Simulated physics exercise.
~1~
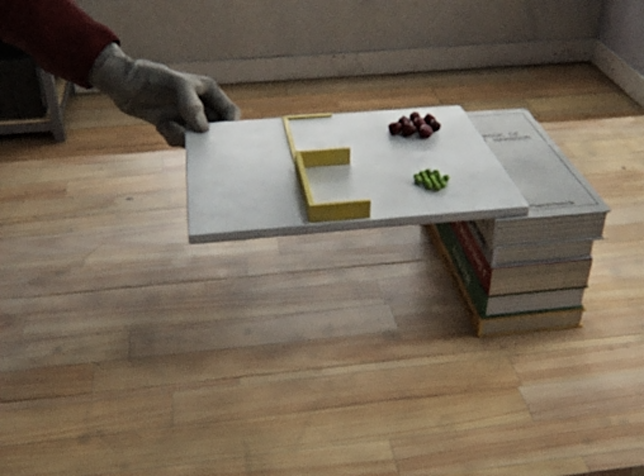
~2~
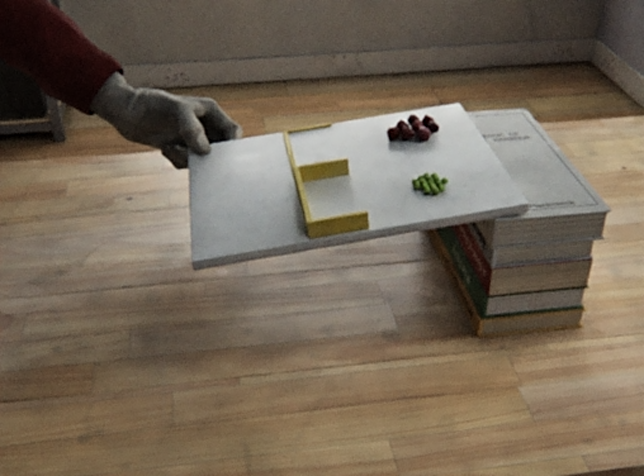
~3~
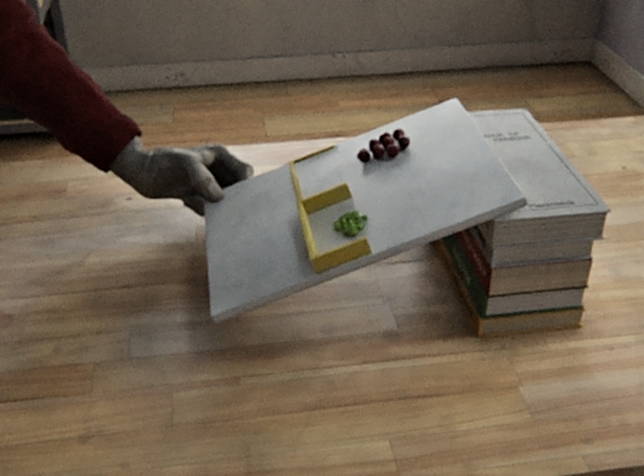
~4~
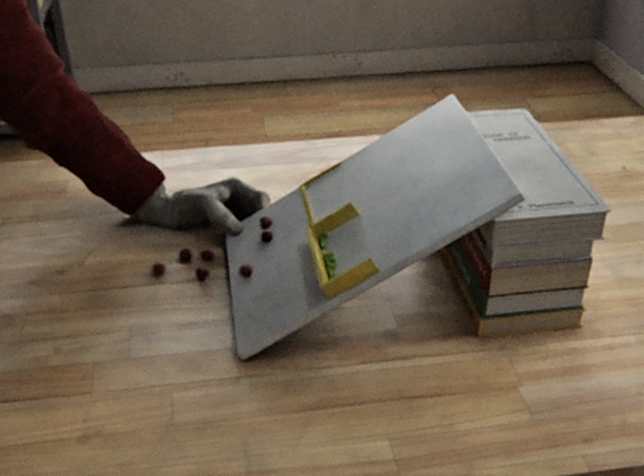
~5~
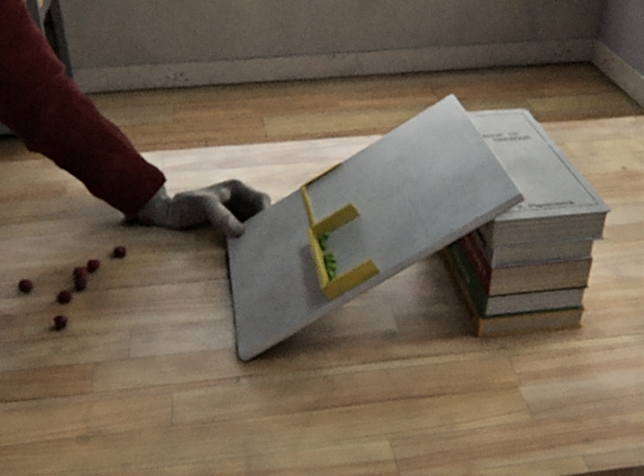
A hand lowered the left end of a grey board propped on a stack of books until it reached the table; the small green pieces slid into a yellow barrier and stayed, while the dark red balls rolled off onto the table.
